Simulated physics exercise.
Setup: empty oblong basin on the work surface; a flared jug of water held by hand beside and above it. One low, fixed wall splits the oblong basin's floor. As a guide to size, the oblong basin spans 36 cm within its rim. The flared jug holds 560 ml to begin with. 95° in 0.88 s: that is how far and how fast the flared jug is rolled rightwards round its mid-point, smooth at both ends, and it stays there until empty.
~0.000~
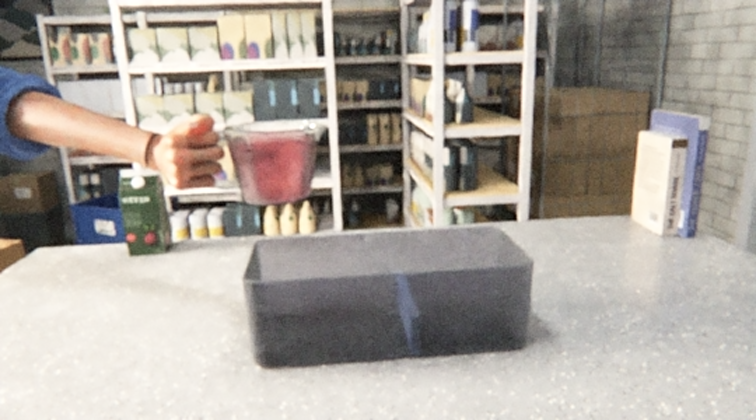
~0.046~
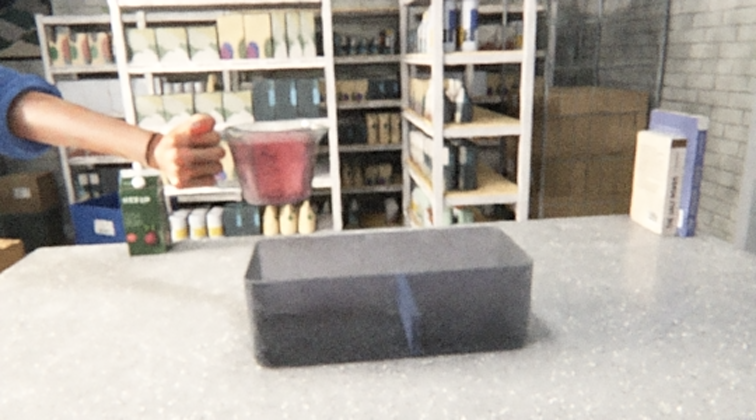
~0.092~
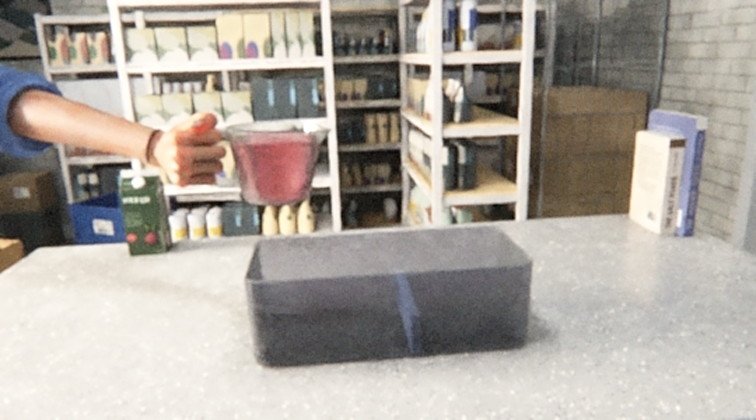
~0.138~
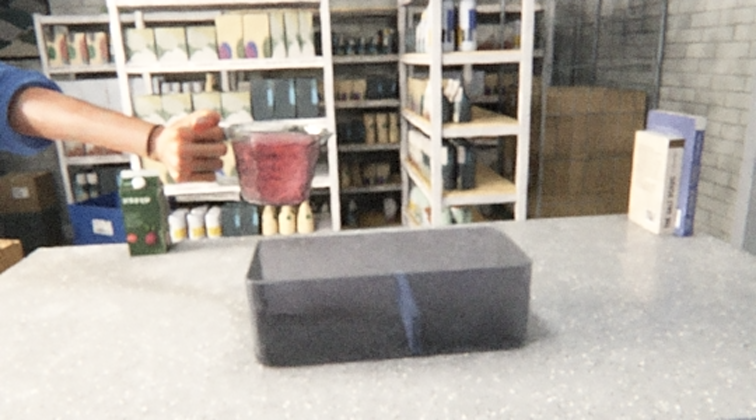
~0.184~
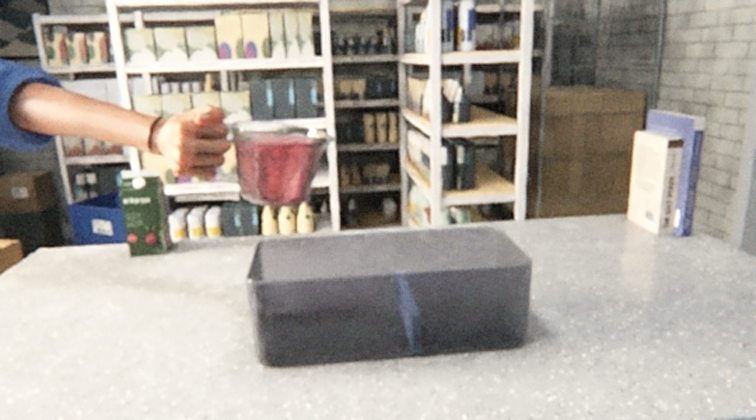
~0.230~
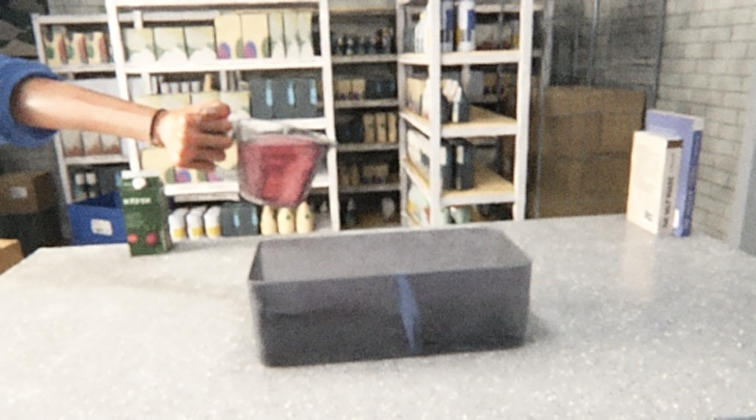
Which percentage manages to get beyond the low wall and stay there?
Beyond the low wall, roughly 4 per cent stays.
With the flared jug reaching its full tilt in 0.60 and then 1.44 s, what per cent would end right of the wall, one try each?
Respectively 5 and 5 %.
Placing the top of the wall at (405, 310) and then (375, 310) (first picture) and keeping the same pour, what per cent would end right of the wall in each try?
10 in a hundred, followed by 70 in a hundred.
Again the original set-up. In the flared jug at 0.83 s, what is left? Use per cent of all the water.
12 %.
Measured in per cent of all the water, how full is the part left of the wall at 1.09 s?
92 %.
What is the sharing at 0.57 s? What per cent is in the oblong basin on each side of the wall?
Left roughly 14 per cent, right roughly 0.
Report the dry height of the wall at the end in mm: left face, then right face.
Roughly 36 mm on the left side and roughly 52 mm on the right.
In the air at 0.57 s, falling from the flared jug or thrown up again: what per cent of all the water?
I'd say close to 26 per cent.
After 0.57 s the tilt is 70° and 61 per cent is still to pour, 14 is left of the wall and 0 right of it.
After 0.83 s the tilt is 94° and 12 per cent is still to pour, 74 is left of the wall and 0 right of it.
After 1.09 s the tilt is 95° and 1 per cent is still to pour, 91 is left of the wall and 3 right of it.
After 1.38 s the tilt is 95° and 0 per cent is still to pour, 93 is left of the wall and 4 right of it.
In the end 93 per cent lies left of the wall, 4 right of it and 3 outside.
